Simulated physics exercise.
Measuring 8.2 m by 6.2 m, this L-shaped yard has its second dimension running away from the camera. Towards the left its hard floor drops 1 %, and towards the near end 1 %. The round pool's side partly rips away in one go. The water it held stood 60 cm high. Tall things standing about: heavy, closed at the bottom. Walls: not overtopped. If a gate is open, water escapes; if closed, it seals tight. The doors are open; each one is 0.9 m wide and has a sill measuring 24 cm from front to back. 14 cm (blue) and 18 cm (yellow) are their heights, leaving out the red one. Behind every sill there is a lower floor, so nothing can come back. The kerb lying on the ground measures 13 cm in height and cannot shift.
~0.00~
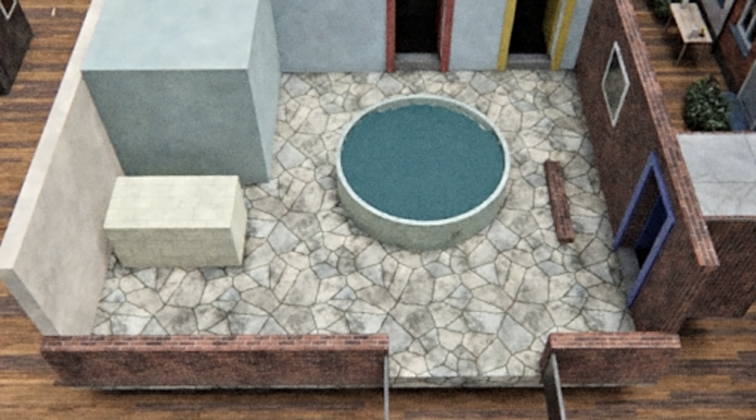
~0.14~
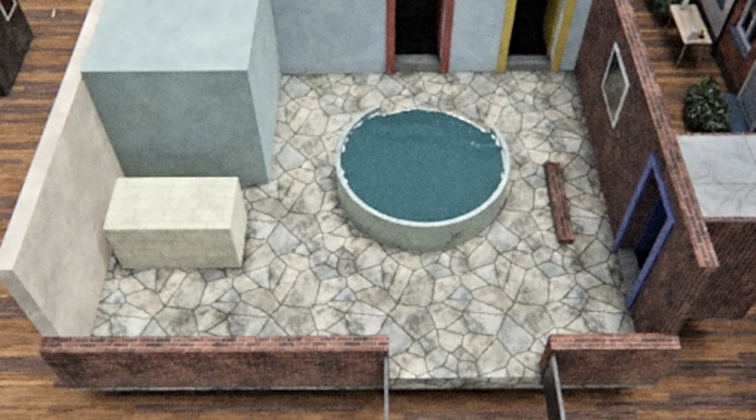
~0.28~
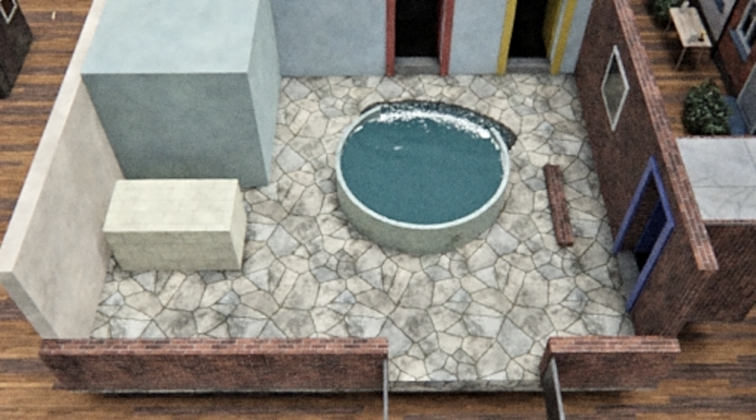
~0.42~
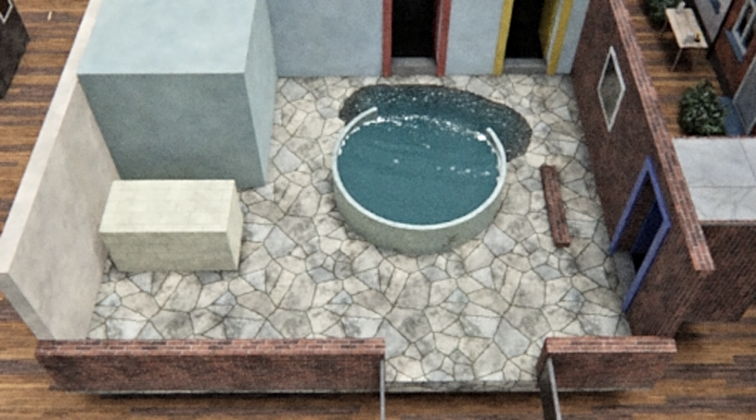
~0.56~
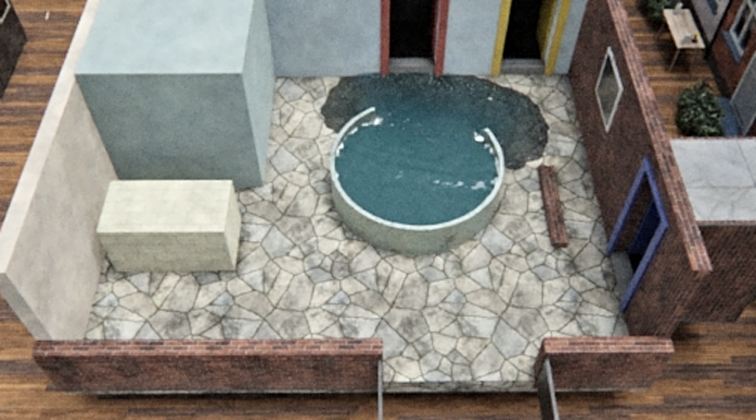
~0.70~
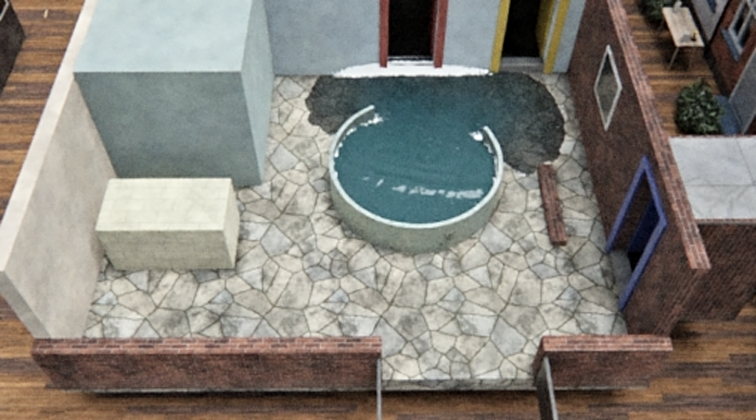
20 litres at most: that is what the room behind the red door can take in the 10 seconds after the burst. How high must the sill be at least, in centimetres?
About 33 cm.
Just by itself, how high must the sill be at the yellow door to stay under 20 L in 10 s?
Roughly 24 cm at the yellow door.
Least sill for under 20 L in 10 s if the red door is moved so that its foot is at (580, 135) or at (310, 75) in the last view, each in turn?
Minimums: About 15 cm and 18 cm.
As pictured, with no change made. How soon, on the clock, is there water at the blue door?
Blue 3.4 s.
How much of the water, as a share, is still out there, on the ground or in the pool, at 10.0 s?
Around 86 in a hundred parts remain.
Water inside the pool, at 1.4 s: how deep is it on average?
Around 40 cm deep on average.
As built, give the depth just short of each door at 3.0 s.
In cm: Red 28, blue 0, yellow 28.
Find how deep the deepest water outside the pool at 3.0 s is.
Max depth: Around 36 cm.
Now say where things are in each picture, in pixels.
In the first frame, still water, 60 cm deep, in the round pool at (422, 158); the red door at (419, 30) is dry.
In the second frame, the front is at a hidden place, 0.3 m from the gap on the far side; 0.5 m2 of floor is wet, 60 cm left at the back.
In the third frame, the gap is on the far side, the front 0.7 m out at (377, 106); the back of the round pool holds 60 cm.
In the fourth frame, the front is at (367, 89), 1.2 m from the gap on the far side; 3.6 m2 of floor is wet, 60 cm left at the back.
In the fifth frame, water pours out on the far side and has run 1.6 m, to (511, 92); about 6 cm deep outside, 60 cm at the back.
In the sixth frame, the gap is on the far side, the front 2.1 m out at (527, 79); the back of the round pool holds 60 cm; water is at the red door at (412, 33).
After 1.4 s water covers 25 % of the floor, deepest (43 cm) near (444, 76); 37 cm at the red door, 17 litres in over its 24 cm sill.
After 3.0 s water covers 40 % of the floor, deepest (36 cm) near (555, 81); 28 cm at the red door, 108 litres in over its 24 cm sill.
After 10.0 s water covers 95 % of the floor, deepest (18 cm) near (112, 367); 6 cm at the red door, 116 litres in over its 24 cm sill.
At the red door as built, the water arrived by 0.6 s and peaked near 39 cm at 1.8 s.
With a sill of 28.5 cm, 58 litres would have come in within the 10 s; with 38.5 cm, 3 litres. So under 20 litres takes about 33 cm.
